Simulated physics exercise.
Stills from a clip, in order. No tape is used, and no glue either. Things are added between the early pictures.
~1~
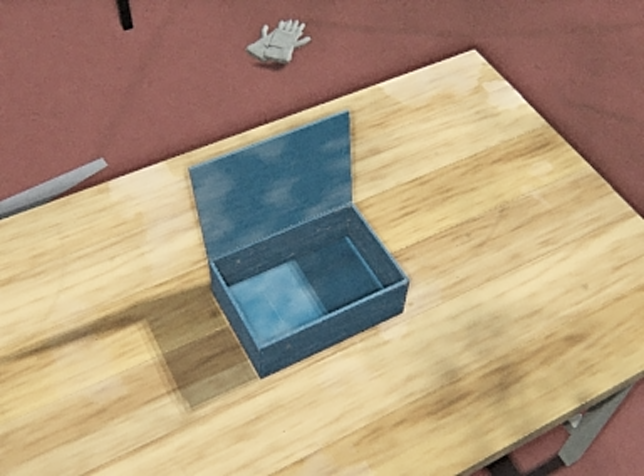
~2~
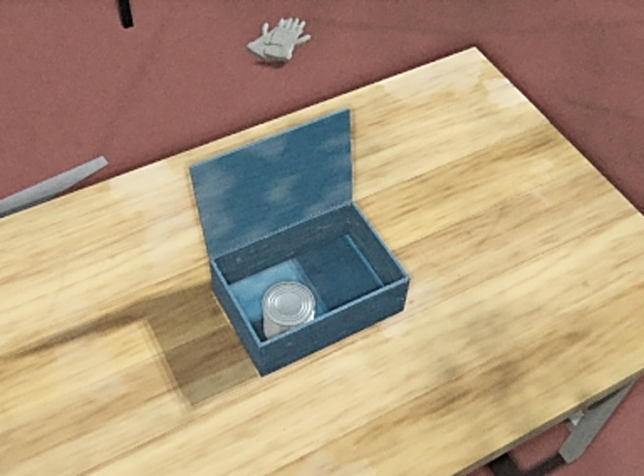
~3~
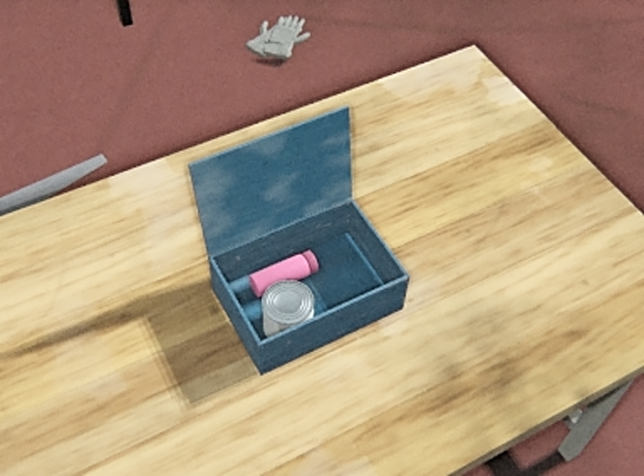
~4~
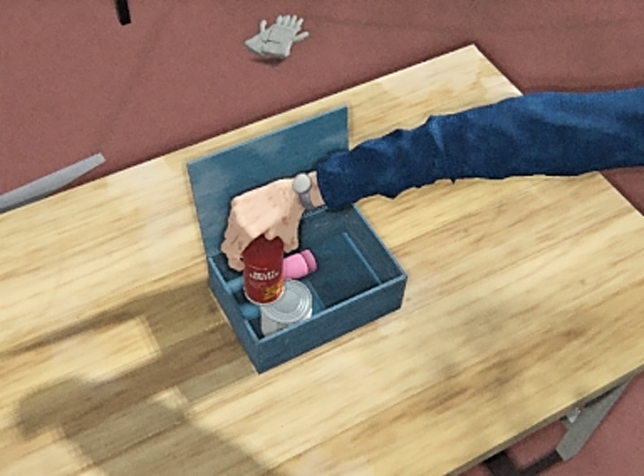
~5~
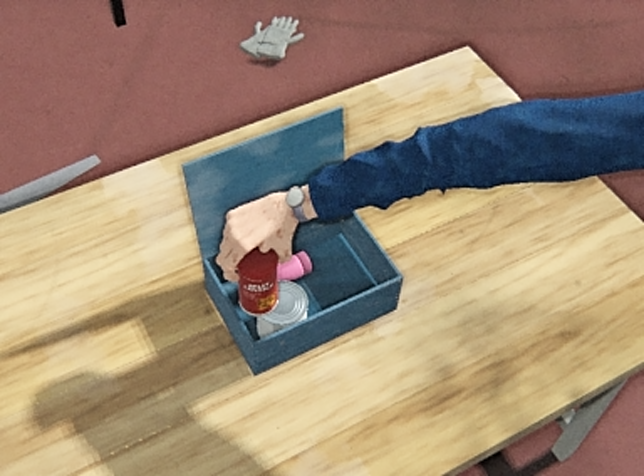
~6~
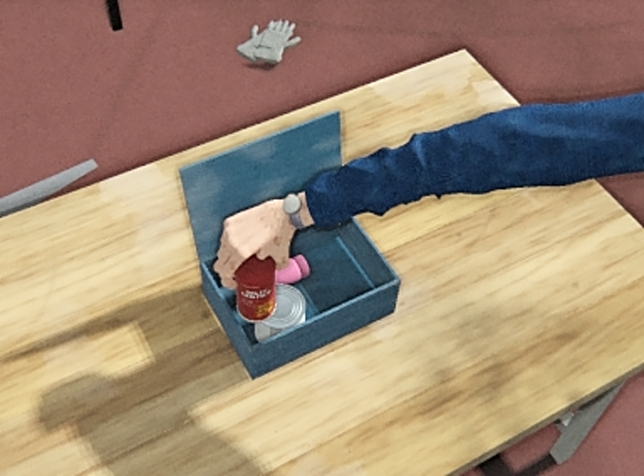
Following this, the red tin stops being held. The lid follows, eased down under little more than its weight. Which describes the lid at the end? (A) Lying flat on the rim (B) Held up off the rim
Held up off the rim (B).
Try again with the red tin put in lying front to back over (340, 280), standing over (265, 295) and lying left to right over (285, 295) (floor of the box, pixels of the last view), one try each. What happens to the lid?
First, it sits on the rim; second, it stays ajar; third, it is held up.
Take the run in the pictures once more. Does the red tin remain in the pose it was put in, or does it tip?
By the end it has kept its angle.
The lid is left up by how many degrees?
I'd say roughly 50 degrees above the rim.
Then, 1.10 s on from there, lid starting down.
Then, 1.50 s on from there, lid 62° above the rim.
Then, 1.90 s on from there, lid 50° above the rim.
Then, 4.10 s on from there, lid 51° above the rim.
In the end, lid 52° above the rim; all 3 unmoved. At the end, from the last picture's camera, red tin near (254, 285).
